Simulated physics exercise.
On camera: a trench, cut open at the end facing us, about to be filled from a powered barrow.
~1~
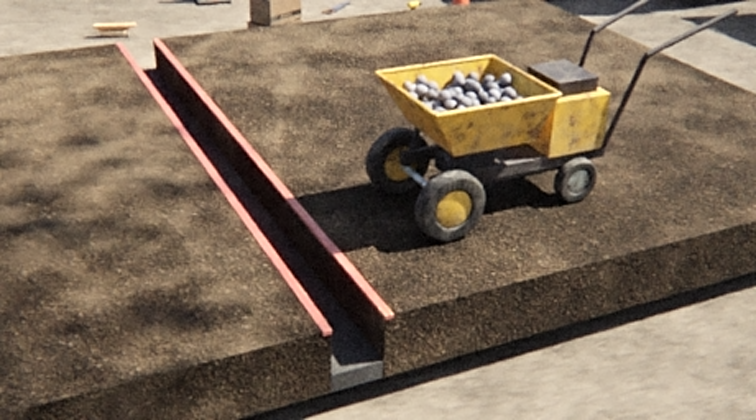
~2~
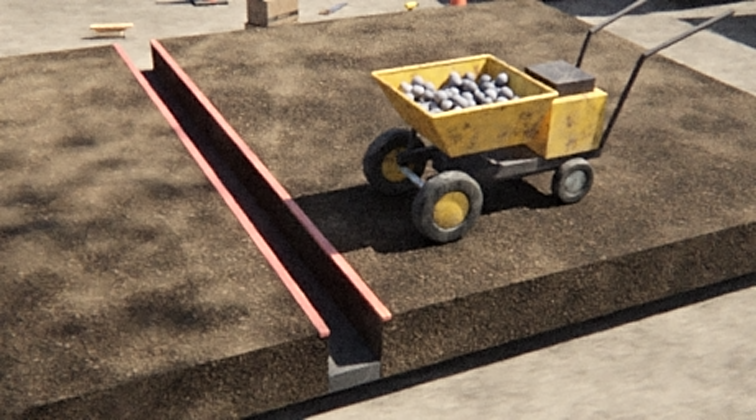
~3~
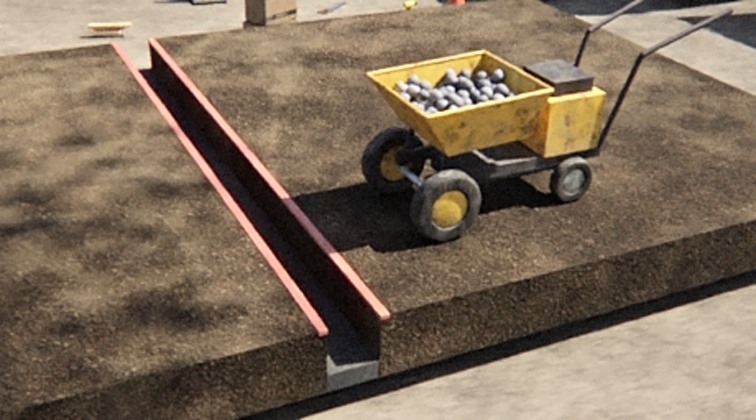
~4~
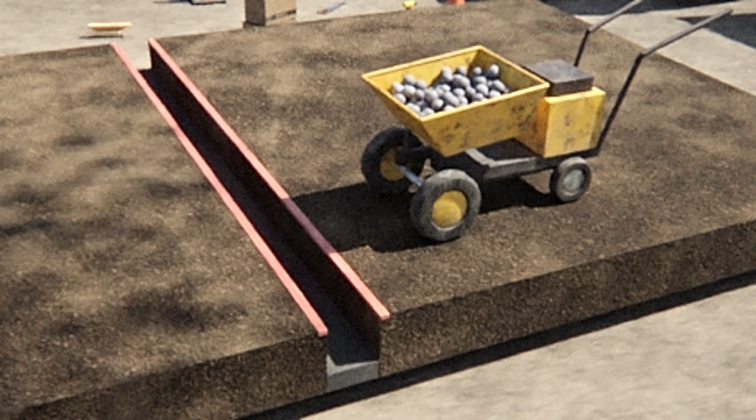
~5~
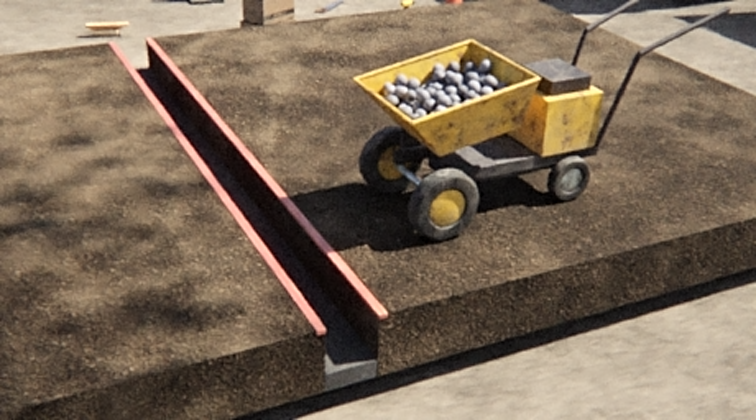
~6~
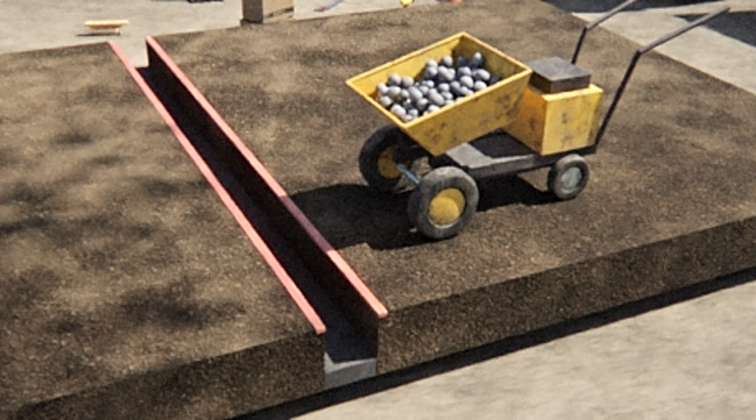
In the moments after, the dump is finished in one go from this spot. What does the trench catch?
The trench takes over half.
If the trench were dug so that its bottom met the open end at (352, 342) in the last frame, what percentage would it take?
Roughly 80 in a hundred.
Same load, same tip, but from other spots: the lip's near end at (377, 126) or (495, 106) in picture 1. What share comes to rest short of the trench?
About 0 and 70 per cent.
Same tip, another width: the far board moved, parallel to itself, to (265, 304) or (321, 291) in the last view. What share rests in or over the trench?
The first gives 100 %, the second 70 %.
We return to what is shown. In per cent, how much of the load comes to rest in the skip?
Close to 0 per cent.
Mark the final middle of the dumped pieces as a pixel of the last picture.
Close to (290, 264).
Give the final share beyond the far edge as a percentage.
Near 5 %.
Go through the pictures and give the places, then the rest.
The first picture shows lip of the skip at (435, 116), level; top of the load at (459, 100), round cobbles; first edge of the trench at (364, 284); far edge at (304, 299), the trench under half as wide as the skip, and about as deep as wide.
The second picture shows lip of the skip at (431, 117), level; top of the load at (455, 101).
The third picture shows lip of the skip at (426, 118), tipped barely; top of the load at (462, 97).
The fourth picture shows lip of the skip at (421, 121), tipped a little; top of the load at (462, 84).
The fifth picture shows lip of the skip at (412, 124), tipped a little; top of the load at (460, 86).
The sixth picture shows lip of the skip at (404, 128), tipped clearly; top of the load at (464, 75); first edge of the trench at (357, 282); far edge at (298, 296).
Soon after the last picture, skip tipped steeply; all in the skip.
A little later, skip tipped right over; most in the skip; a stray few short of the trench; a small part in or heaped over the trench; a stray few falling.
Later still, skip tipped right over; about a quarter in the skip; a stray few short of the trench; most in or heaped over the trench; a stray few beyond it.
By the end, skip tipped right over; nearly all in or heaped over the trench; a stray few beyond it.
